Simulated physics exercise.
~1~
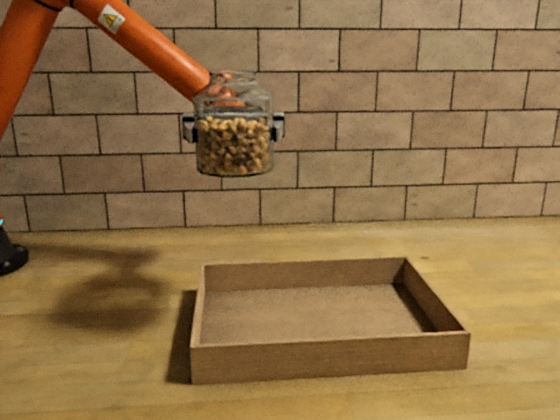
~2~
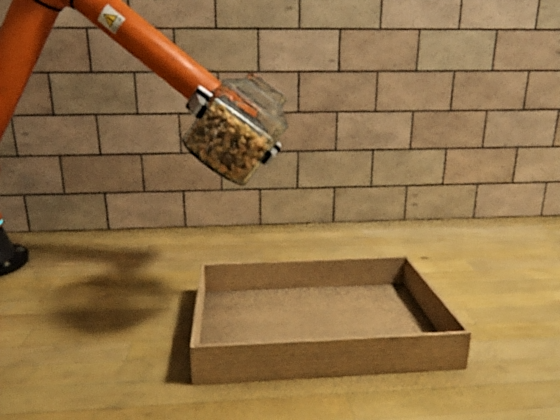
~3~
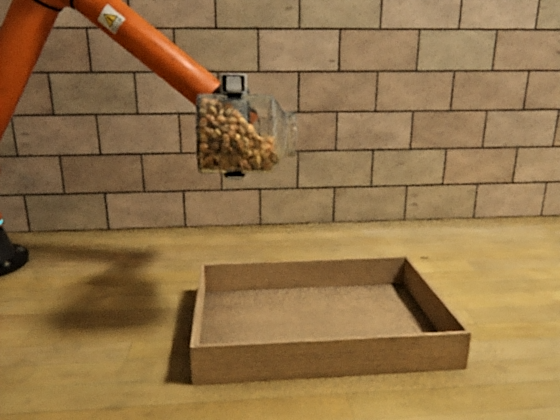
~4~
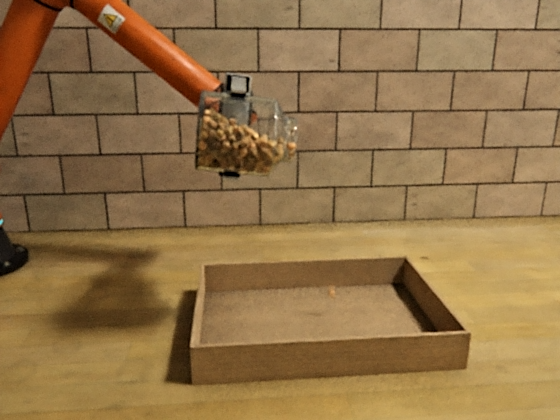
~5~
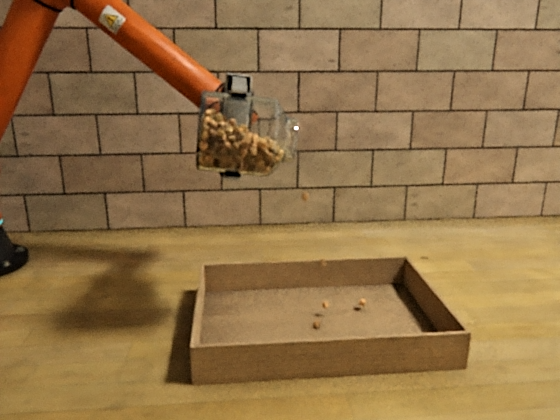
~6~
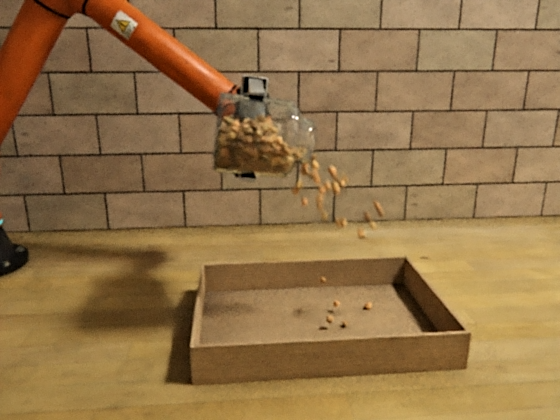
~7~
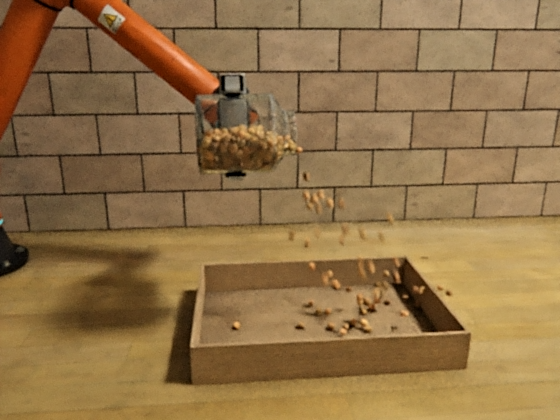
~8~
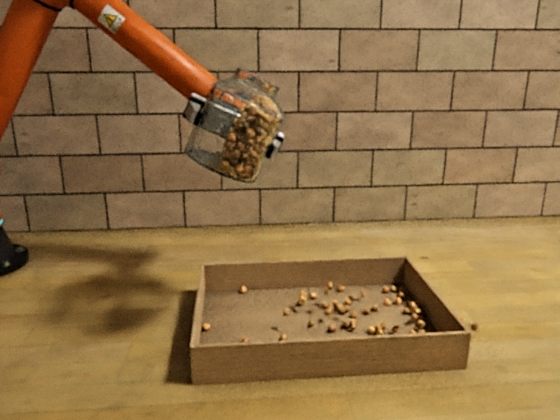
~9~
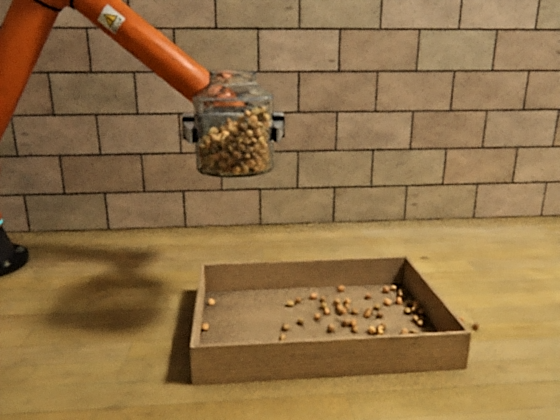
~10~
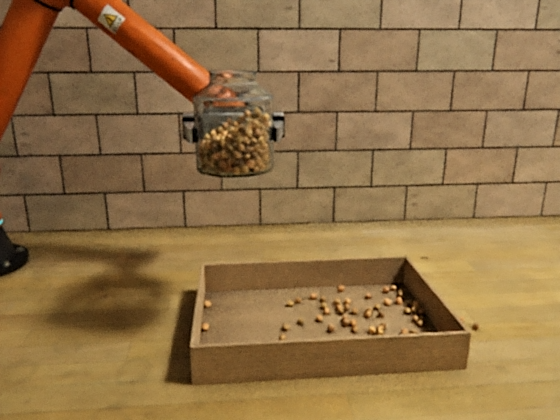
Above a wooden tray, a robot arm tips a jar, spills some chickpeas, and rights it.
